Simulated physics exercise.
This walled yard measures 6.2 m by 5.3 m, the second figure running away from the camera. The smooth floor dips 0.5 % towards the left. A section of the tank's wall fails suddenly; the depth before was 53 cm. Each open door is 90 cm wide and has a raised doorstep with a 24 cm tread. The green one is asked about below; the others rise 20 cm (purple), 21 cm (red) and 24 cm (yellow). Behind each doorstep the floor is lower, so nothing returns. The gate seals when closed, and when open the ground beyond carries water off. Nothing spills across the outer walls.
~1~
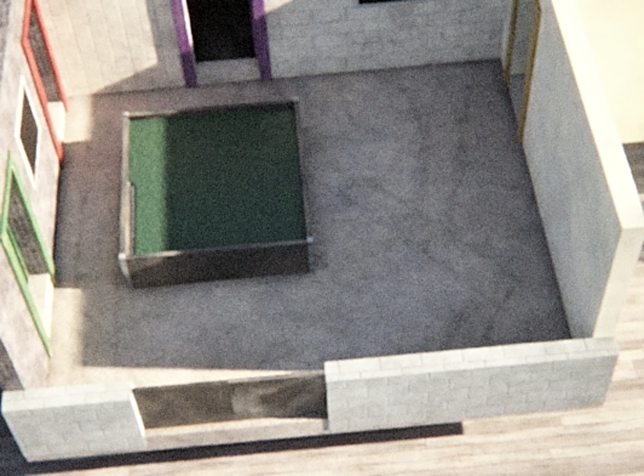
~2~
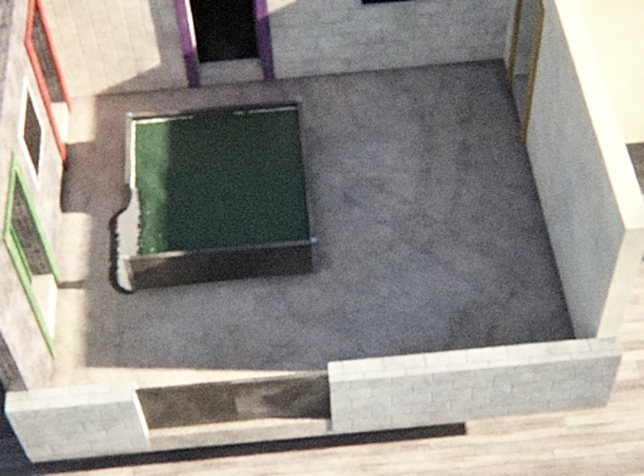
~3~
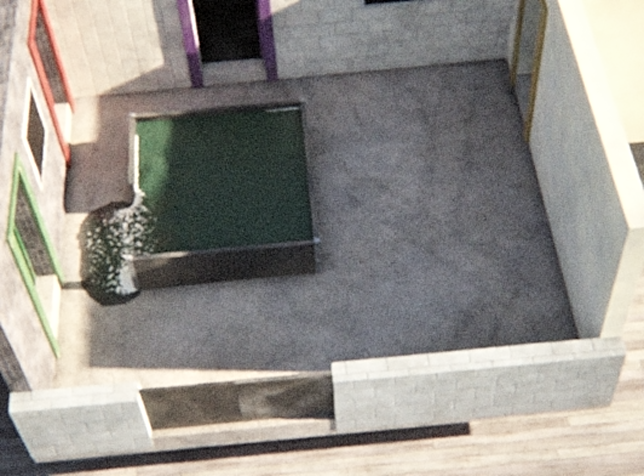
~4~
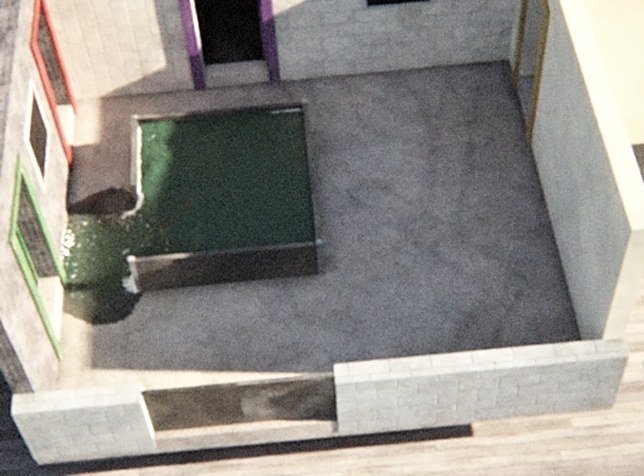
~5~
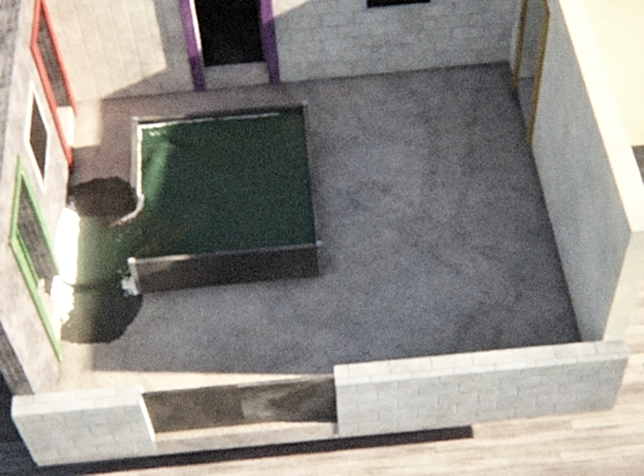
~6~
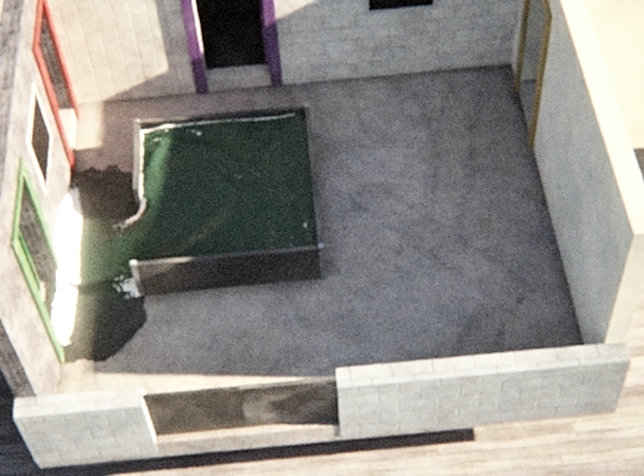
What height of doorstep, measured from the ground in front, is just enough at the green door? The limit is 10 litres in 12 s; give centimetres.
About 32 cm.
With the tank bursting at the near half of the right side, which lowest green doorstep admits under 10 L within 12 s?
Some 11.0 cm.
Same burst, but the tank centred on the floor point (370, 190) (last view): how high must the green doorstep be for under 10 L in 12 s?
About 22 cm.
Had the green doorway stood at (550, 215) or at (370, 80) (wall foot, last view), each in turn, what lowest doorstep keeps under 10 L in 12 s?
About 8.0 and 9.0 cm.
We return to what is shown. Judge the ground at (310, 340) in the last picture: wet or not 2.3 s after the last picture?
It is flooded.
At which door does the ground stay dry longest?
Last comes the yellow one.
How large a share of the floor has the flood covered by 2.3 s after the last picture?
Near 40 per cent is wet.
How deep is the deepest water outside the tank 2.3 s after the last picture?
Roughly 33 cm.
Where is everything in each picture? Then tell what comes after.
The first picture shows still water, 53 cm deep, in the tank at (214, 179); the green door at (32, 268) is dry.
In the second picture, the front is at (117, 236), 0.3 m from the gap at (135, 241); 0.2 m2 of floor is wet, 53 cm left at the back.
In the third picture, the front is at (87, 250), 0.7 m from the gap at (139, 242); 0.8 m2 of floor is wet, 53 cm left at the back.
In the fourth picture, the front is at (69, 214), 1.0 m from the gap at (141, 244); 1.6 m2 of floor is wet, 53 cm left at the back.
In the fifth picture, the gap is at (141, 246), the front 1.1 m out at (70, 195); the back of the tank holds 53 cm.
In the sixth picture, water pours out at (143, 247) and has run 1.3 m, to (73, 180); about 10 cm deep outside, 52 cm at the back; water is at the green door at (44, 274).
Then, 0.7 s after the last picture water covers 15 % of the floor, deepest (44 cm) near (81, 268); 32 cm at the green door, 5 litres in over its 26 cm doorstep.
Then, 2.3 s after the last picture water covers 40 % of the floor, deepest (33 cm) near (57, 420); 24 cm at the green door, 33 litres in over its 26 cm doorstep.
Then, 11.3 s after the last picture water covers 100 % of the floor, deepest (14 cm) near (329, 180); 8 cm at the green door, 35 litres in over its 26 cm doorstep.
At the green door as built, the water peaked near 33 cm, 0.9 s after the last picture.
With a doorstep of 26.5 cm, 32 litres would have come in within the 12 s; with 35.5 cm, 3 litres. So under 10 litres takes about 32 cm.
